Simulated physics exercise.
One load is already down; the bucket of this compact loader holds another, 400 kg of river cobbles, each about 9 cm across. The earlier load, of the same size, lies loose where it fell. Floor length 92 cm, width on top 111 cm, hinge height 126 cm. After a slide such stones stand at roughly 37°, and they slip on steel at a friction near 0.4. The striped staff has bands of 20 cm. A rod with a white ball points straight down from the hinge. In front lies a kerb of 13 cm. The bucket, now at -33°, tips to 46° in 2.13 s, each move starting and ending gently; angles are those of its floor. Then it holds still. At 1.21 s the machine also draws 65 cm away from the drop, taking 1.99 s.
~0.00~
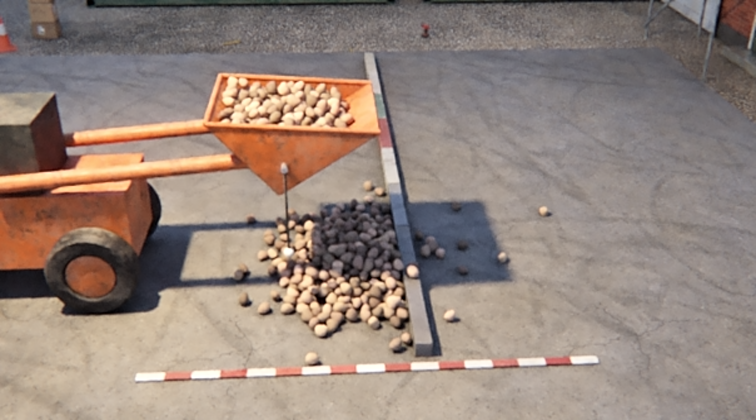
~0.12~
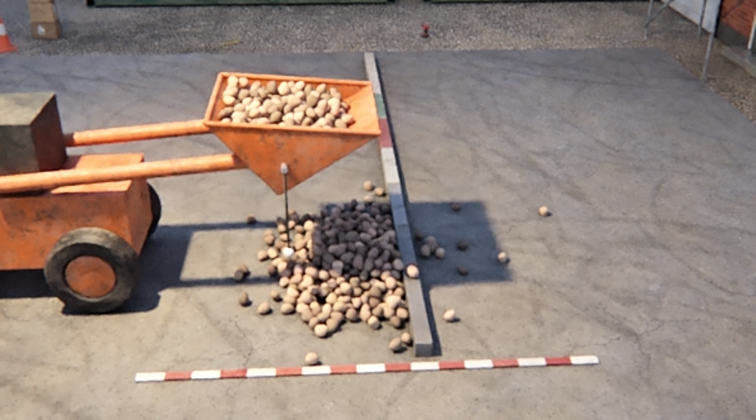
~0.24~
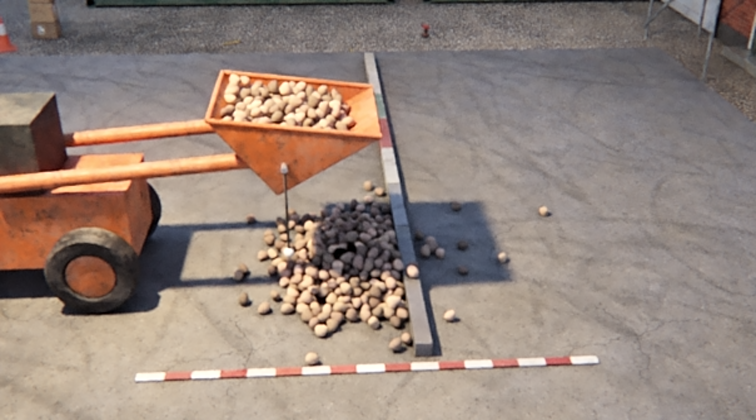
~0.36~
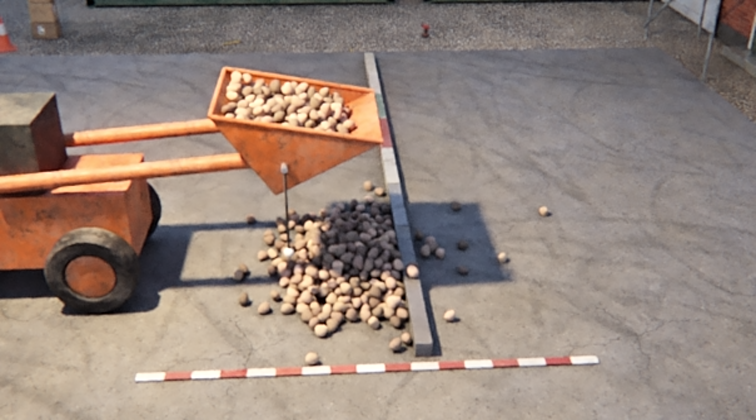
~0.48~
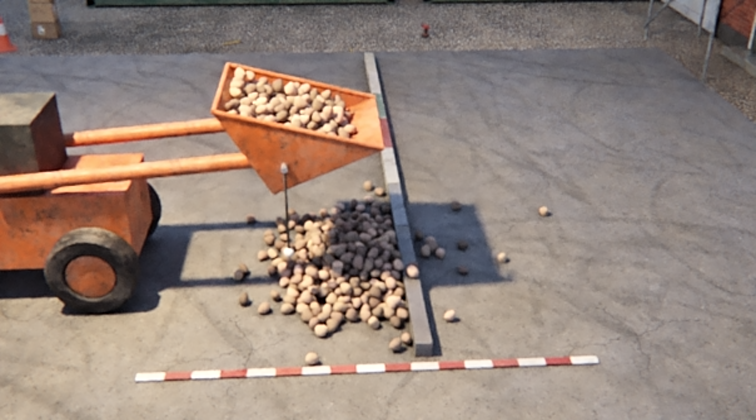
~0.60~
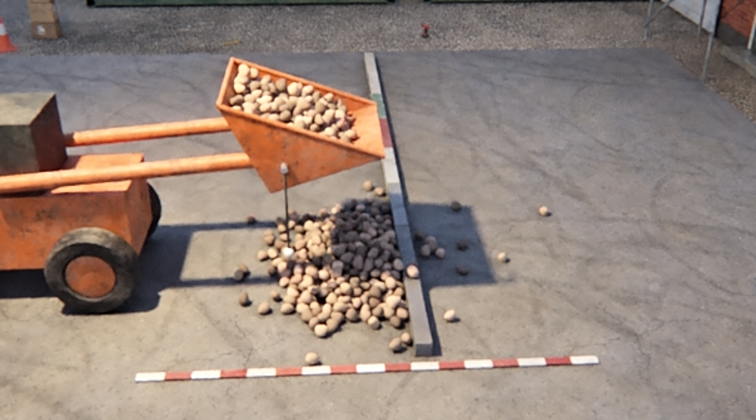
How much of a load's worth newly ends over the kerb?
About 14 per cent.
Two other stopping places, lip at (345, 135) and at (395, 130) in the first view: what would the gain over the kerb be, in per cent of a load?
Near 0 per cent from the first place, 20 from the second.
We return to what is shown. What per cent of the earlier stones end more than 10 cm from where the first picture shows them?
Roughly 10 per cent of them.
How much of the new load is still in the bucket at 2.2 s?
Roughly 0 per cent is still inside.
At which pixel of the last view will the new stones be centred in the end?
Around (362, 247).
After 1.6 s the floor is at 34°; in per cent of one load, 82 in the bucket, 115 on this side of the kerb, 3 over the kerb; the foremost stones are at (470, 248).
After 2.2 s the floor is at 46°; in per cent of one load, 1 in the bucket, 184 on this side of the kerb, 15 over the kerb; the foremost stones are at (485, 246).
After 3.7 s the floor is at 46°; in per cent of one load, 0 in the bucket, 183 on this side of the kerb, 17 over the kerb; the foremost stones are at (506, 240).
After 6.4 s the floor is at 46°; in per cent of one load, 0 in the bucket, 183 on this side of the kerb, 17 over the kerb; the foremost stones are at (506, 240). Net gain over the kerb, 14.
